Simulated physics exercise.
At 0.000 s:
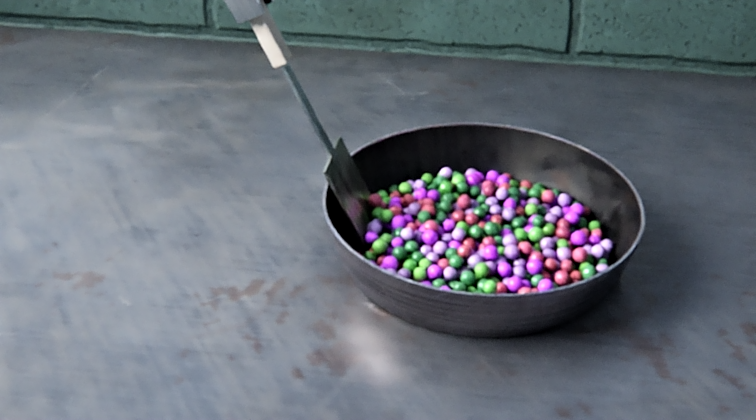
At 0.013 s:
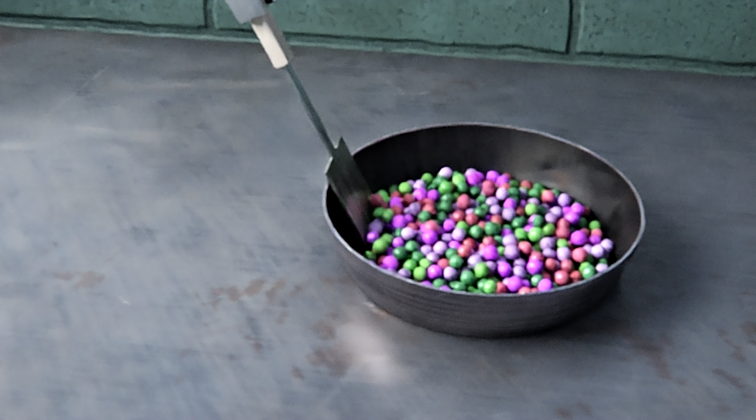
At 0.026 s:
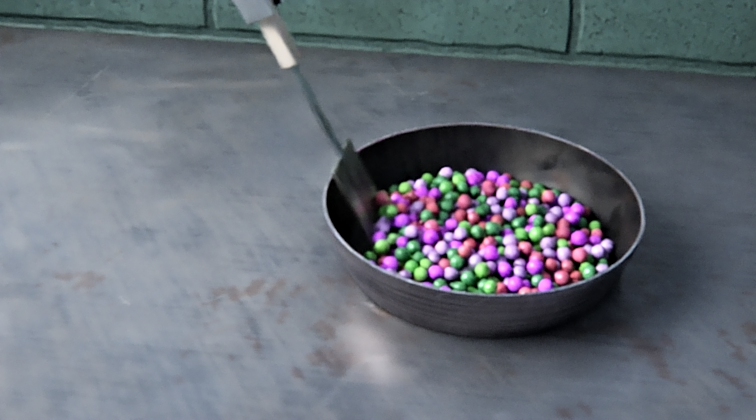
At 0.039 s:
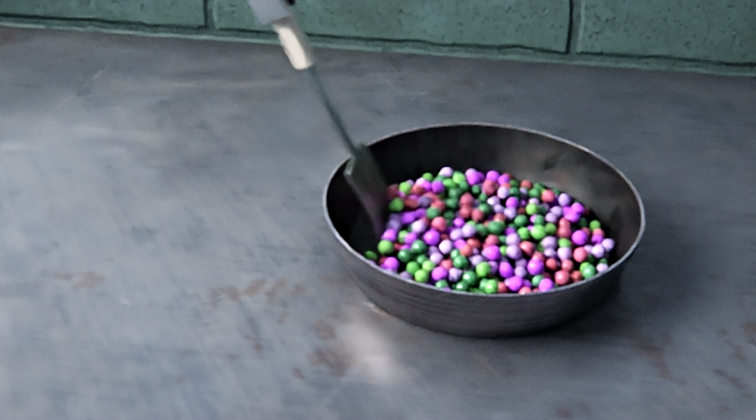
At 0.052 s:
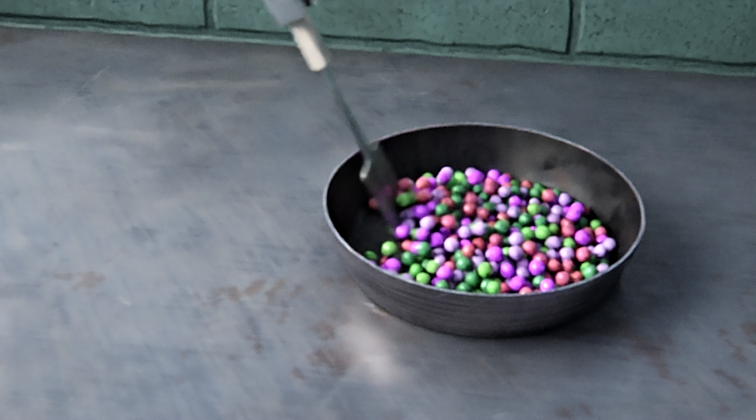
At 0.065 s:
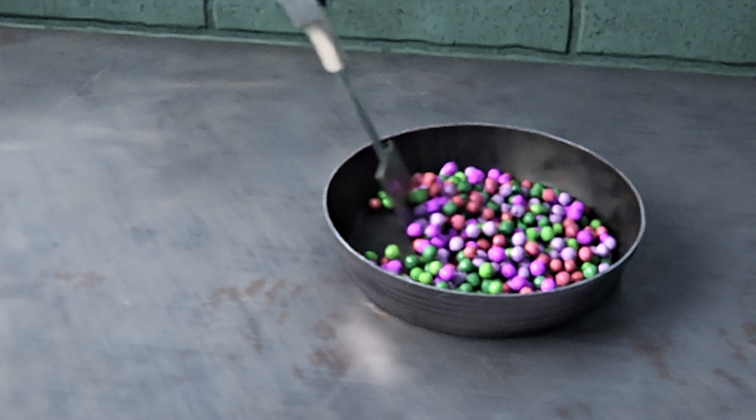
A dark round frying pan full of small round sweets in magenta, lilac, green and dull red sits right of centre on a worn grey tabletop, seen from above at an angle. A turner with a thin metal shaft reaches in from the top left, with green blocks behind. The turner moves steadily right through the pan, pushing sweets aside and baring dark base at the left, while pan and camera stay still.
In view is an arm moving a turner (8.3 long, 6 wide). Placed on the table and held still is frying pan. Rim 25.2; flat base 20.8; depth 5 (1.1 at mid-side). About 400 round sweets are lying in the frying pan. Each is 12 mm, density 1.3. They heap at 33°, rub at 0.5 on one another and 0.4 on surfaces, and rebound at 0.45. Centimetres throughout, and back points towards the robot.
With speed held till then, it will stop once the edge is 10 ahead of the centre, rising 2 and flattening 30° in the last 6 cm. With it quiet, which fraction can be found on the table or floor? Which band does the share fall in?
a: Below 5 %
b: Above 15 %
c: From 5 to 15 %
The answer is c.
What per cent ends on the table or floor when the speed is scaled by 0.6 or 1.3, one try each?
Some 5 per cent, then some 15 per cent, on the table or floor.
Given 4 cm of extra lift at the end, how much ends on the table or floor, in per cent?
I'd reckon around 15 per cent.
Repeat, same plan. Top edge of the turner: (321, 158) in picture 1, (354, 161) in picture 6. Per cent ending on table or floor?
My guess would be close to 0 per cent.
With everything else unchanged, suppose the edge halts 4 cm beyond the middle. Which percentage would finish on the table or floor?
In that case around 0 per cent.
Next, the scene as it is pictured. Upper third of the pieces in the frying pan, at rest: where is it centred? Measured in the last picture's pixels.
Close to pixel (566, 237).
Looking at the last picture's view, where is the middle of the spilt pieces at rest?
I'd point to somewhere close to (737, 265).
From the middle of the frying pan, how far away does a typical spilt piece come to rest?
The answer is around 24 cm.
By 0.12 s, sloping 65°, highest piece 6 above the table; 403 in the frying pan.
By 0.17 s, sloping 57°, highest piece 7 above the table; 403 in the frying pan.
By 0.40 s, sloping 35°, highest piece 8 above the table; 360 in the frying pan, 31 on the table or floor, 12 on the blade or in flight.
By 1.45 s, sloping 35°, highest piece 5 above the table; 360 in the frying pan, 43 on the table or floor.
Final count, 360 in the frying pan, 43 on the table or floor. That is 11 % on the table or floor.
